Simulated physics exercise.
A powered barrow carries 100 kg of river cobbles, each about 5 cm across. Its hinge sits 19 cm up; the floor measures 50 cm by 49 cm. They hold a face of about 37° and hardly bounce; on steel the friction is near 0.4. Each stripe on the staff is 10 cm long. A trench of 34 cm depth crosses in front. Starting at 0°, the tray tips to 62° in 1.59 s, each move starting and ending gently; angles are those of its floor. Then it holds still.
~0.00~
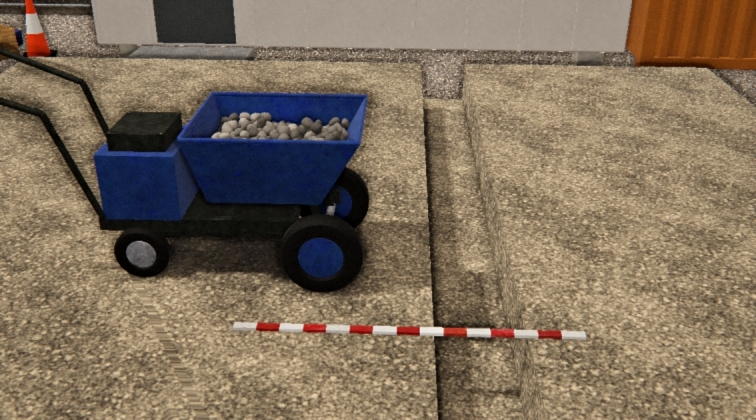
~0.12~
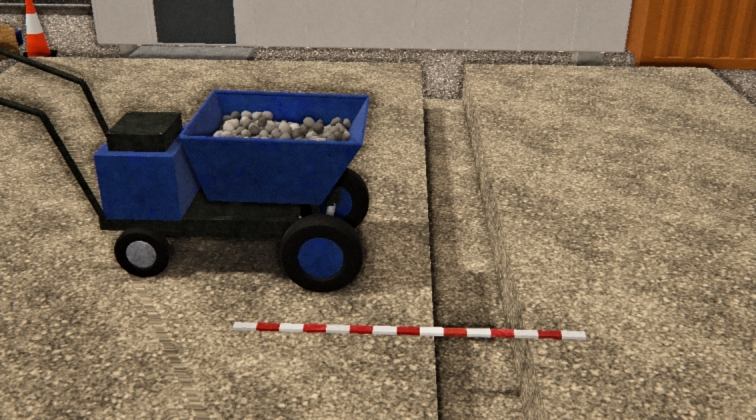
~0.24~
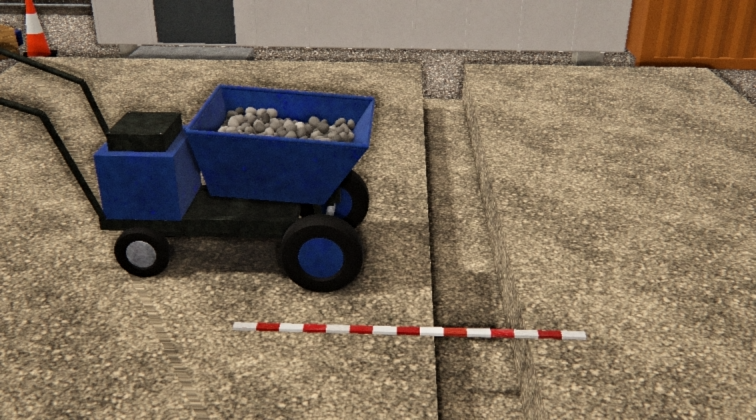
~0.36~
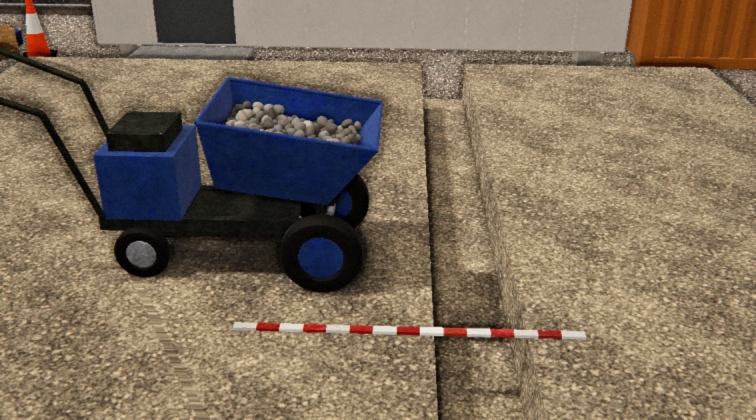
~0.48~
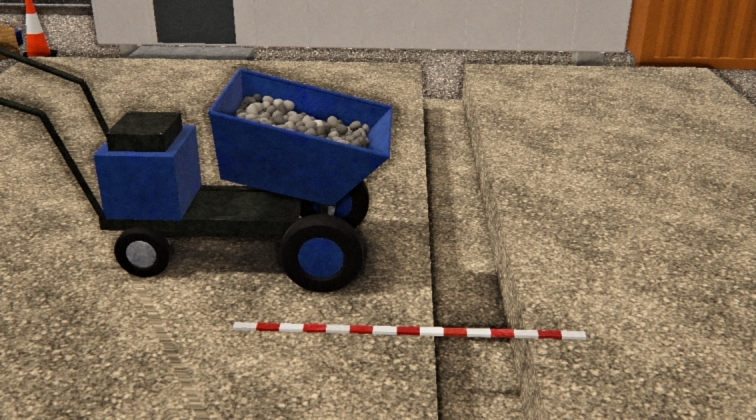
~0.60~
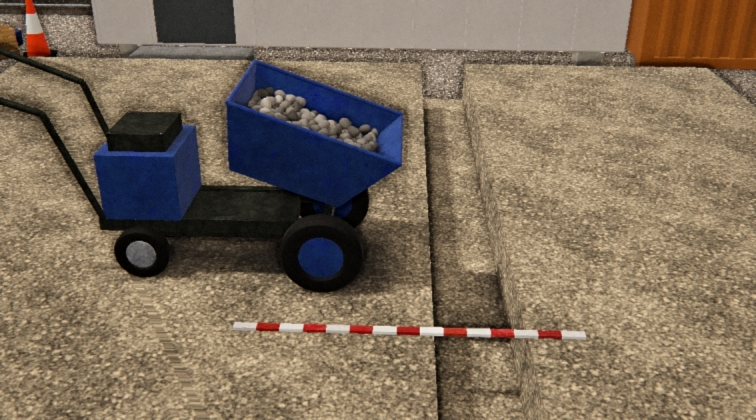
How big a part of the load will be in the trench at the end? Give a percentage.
Close to 39 in a hundred.
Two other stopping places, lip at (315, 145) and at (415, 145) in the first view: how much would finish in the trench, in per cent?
About 40 and 15 per cent.
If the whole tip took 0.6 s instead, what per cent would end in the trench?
In that case some 40 per cent.
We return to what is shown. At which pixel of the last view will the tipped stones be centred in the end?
Around (478, 320).
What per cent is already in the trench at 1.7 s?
Some 10 per cent.
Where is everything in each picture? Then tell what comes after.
In the first picture, the tray is at 0°, its lip at (359, 144); the top of the load is at (280, 127).
In the second picture, lip at (362, 145), floor tilted 1°, highest stones at (269, 126); the stones move at 0.1 m/s on average.
In the third picture, lip at (368, 147), floor tilted 4°, highest stones at (273, 123); the stones move at 0.2 m/s on average.
In the fourth picture, lip at (377, 151), floor tilted 8°, highest stones at (254, 113); the stones move at 0.3 m/s on average.
In the fifth picture, the tray is at 14°, its lip at (389, 157); the top of the load is at (262, 109); the stones move at 0.4 m/s on average.
In the sixth picture, lip at (401, 165), floor tilted 20°, highest stones at (274, 101); the stones move at 0.5 m/s on average.
After 1.2 s the floor is at 52°; 100 % in the tray; the foremost stones are at (423, 194).
After 1.7 s the floor is at 62°; 89 % in the tray, 11 % in the trench; the foremost stones are at (500, 270).
After 2.0 s the floor is at 62°; 71 % in the tray, 27 % in the trench, 1 % past the trench; the foremost stones are at (543, 280).
After 4.0 s the floor is at 62°; 60 % in the tray, 39 % in the trench, 1 % past the trench; the foremost stones are at (572, 272).
